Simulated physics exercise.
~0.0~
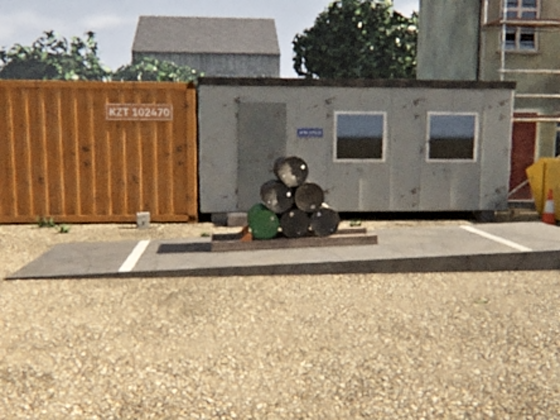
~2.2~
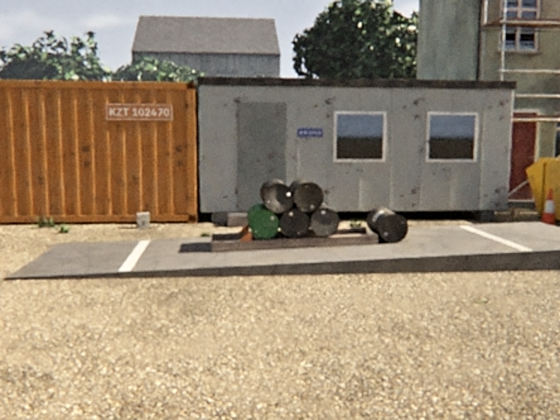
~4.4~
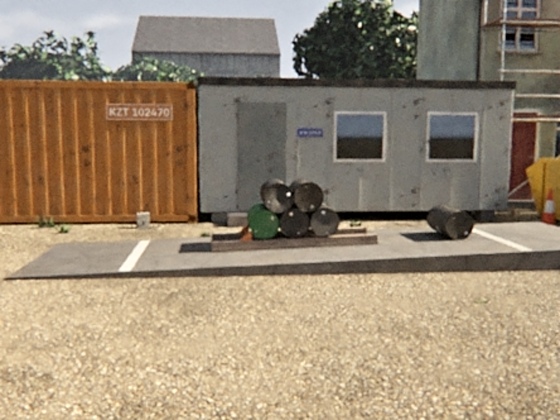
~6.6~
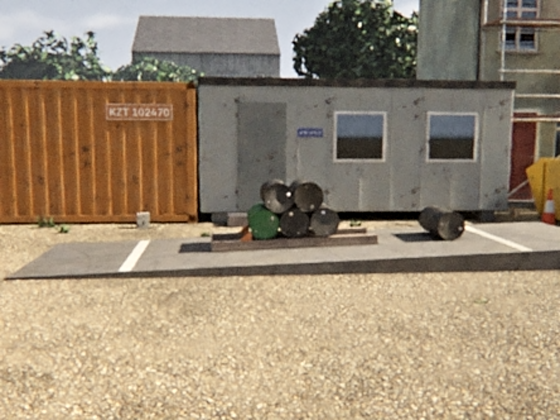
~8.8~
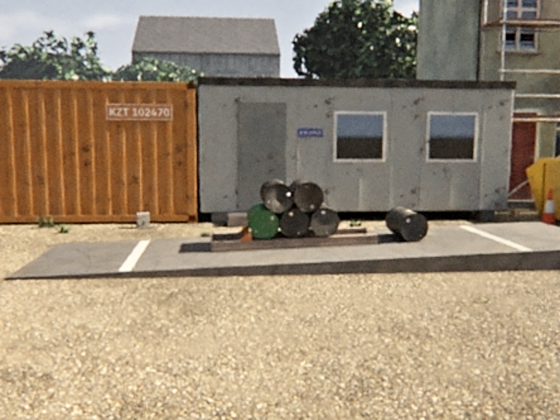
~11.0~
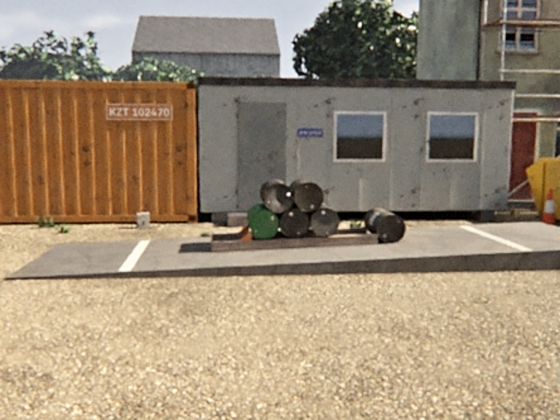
The top drum of a small pyramid drops off its right side and rolls right across the sloping concrete pad, then rolls back left to the end of the bearers, while the green drum and the others stay stacked on the bearers.
